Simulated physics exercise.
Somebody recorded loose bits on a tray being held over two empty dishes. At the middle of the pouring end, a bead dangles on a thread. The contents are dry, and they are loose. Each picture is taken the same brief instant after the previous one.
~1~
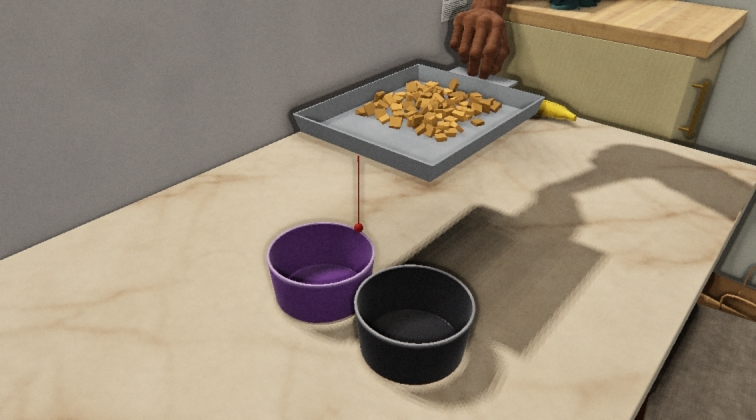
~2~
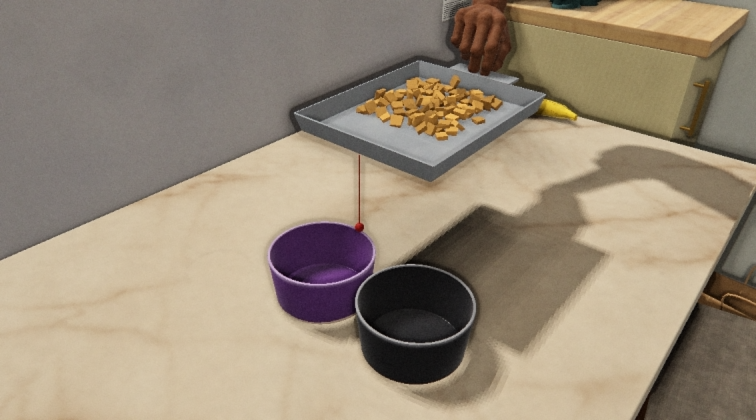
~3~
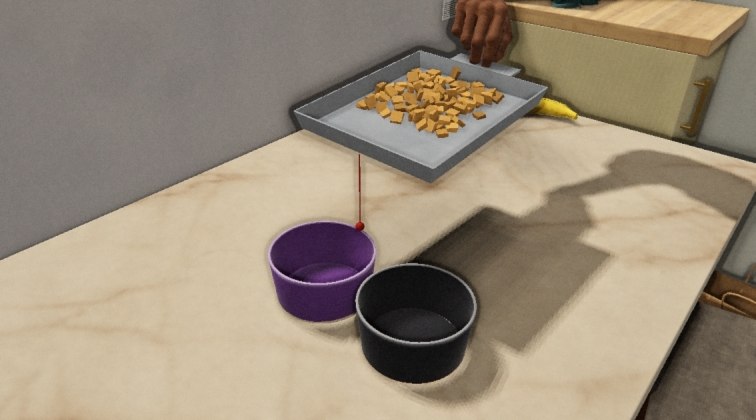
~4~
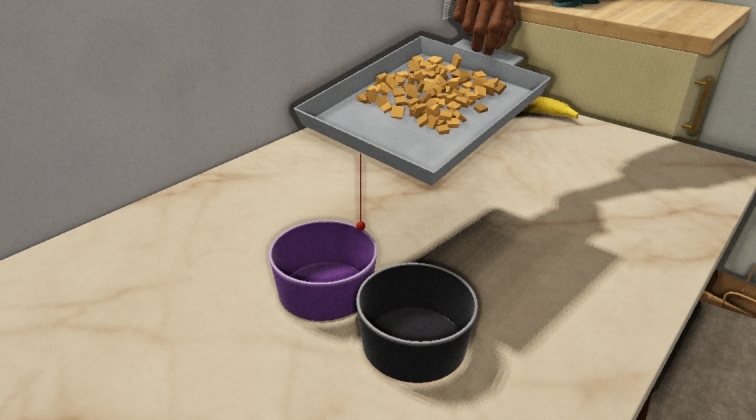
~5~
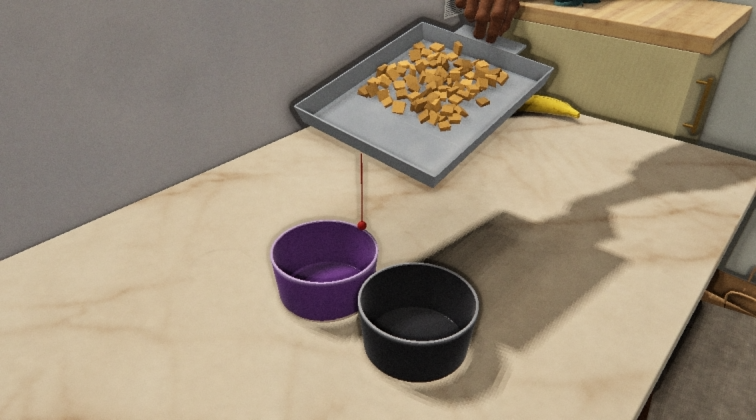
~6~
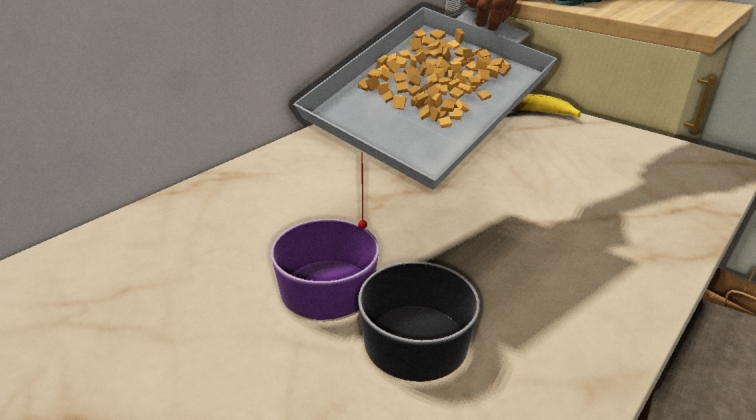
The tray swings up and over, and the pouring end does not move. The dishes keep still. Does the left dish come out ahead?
My bet is the dish over on the right is left holding more.
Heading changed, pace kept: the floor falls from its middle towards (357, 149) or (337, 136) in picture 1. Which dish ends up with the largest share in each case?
The leftmost dish, then the leftmost dish.
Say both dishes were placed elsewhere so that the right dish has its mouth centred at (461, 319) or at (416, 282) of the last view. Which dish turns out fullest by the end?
First place: The leftmost dish. Second place: The rightmost dish.
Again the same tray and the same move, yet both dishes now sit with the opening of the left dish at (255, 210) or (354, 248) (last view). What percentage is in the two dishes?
First case: Some 10 %; second case: Some 70 %.
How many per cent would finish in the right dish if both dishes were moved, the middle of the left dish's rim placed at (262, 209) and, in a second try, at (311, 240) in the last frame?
In order, 10 % and 70 %.
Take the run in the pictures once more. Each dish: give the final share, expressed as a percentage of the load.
Around 10 in a hundred in the left dish and around 50 in a hundred in the right dish.
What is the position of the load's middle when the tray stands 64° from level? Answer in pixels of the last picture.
The load's middle is around (424, 161).
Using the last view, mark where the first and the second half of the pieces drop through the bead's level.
I'd say close to (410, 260) at first and close to (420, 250) later on.
Just after the last frame, tray tipped steeply; almost all on the tray; about a tenth in the air.
A moment on, tray tipped past a quarter turn; roughly two thirds on the tray; roughly a quarter in the right dish; just a few in the left dish; about a tenth outside both; about a tenth in the air.
Further on, tray tipped past a quarter turn; roughly half in the right dish; about a tenth in the left dish; roughly a third outside both.
When it is over, tray tipped past a quarter turn; roughly half in the right dish; about a tenth in the left dish; roughly a third outside both.
